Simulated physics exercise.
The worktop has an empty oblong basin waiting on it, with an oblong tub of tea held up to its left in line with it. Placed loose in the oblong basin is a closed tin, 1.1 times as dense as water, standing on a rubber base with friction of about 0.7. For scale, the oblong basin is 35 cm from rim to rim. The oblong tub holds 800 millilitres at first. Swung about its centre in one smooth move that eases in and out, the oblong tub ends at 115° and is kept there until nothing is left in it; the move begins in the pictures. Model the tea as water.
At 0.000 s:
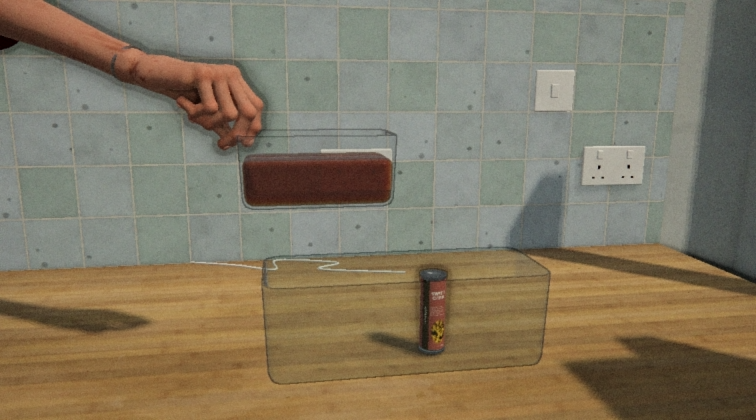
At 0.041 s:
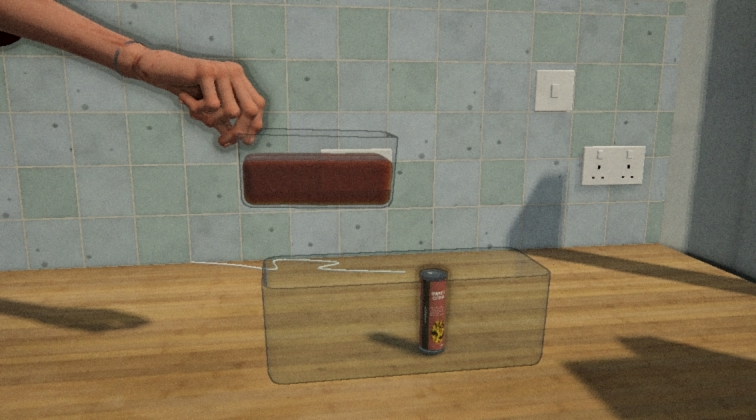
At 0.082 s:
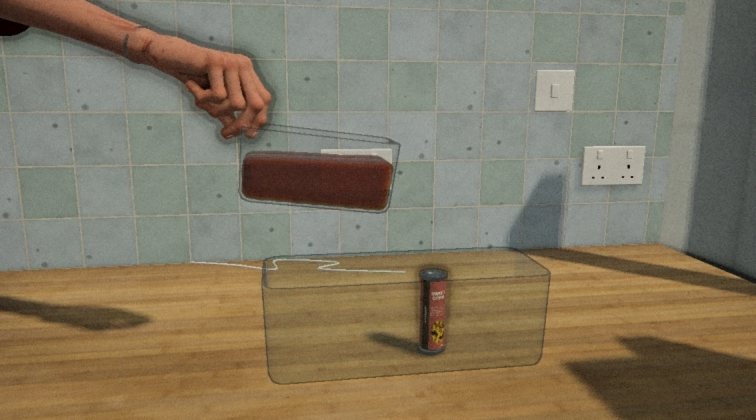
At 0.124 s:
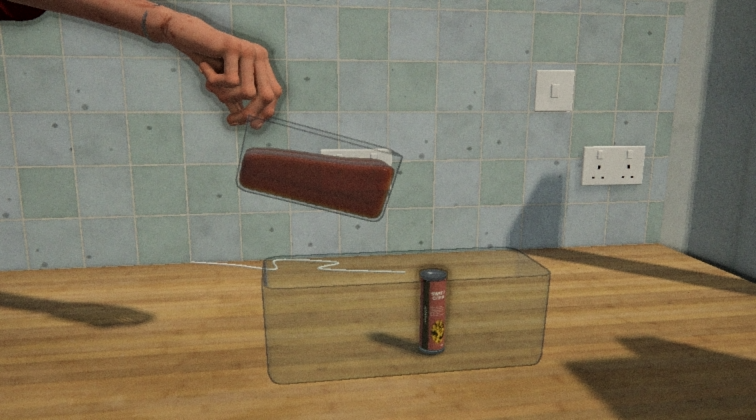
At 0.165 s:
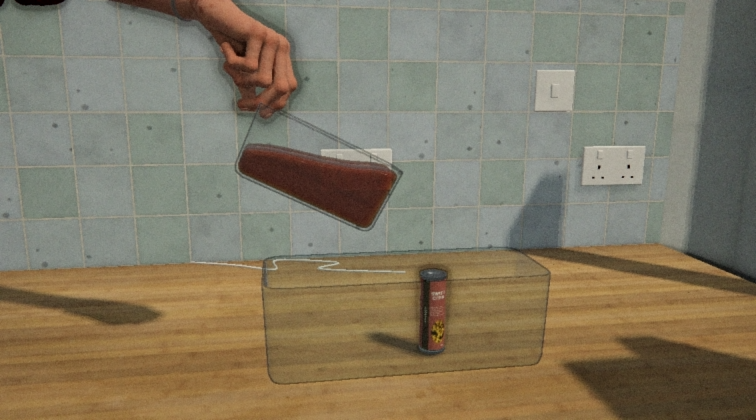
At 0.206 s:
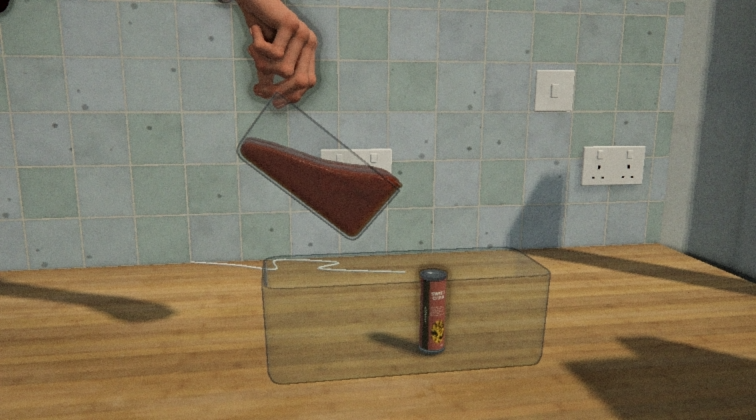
On a kitchen worktop, a hand tilting a clear tub of reddish-brown liquid rightward above an oblong basin holding a closed tin.
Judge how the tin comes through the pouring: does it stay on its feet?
No - it comes down.
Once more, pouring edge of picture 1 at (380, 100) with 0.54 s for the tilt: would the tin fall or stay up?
Then it tips over.
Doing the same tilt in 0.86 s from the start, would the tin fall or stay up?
The tin stays balanced.
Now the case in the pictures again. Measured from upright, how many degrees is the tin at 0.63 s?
It tilts roughly 15° from upright.
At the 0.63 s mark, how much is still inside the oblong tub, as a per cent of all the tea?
About 3 percent.
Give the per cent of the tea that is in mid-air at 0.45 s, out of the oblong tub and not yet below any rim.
Around 26 percent.
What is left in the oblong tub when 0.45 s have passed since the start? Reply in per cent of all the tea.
Around 12 percent.
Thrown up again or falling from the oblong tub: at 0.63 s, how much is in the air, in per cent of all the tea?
Estimate: About 5 in a hundred.
By 0.45 s the tilt is 110° and 12 per cent is still to pour; the tin stands where it began.
By 0.63 s the tilt is 115° and 3 per cent is still to pour; the tin leans 14°.
By 0.82 s the tilt is 115° and 0 per cent is still to pour; the tin stands 3 cm from where it began.
By 1.02 s the tilt is 115° and 0 per cent is still to pour; the tin leans 33°.
At rest the tin lies on its side.
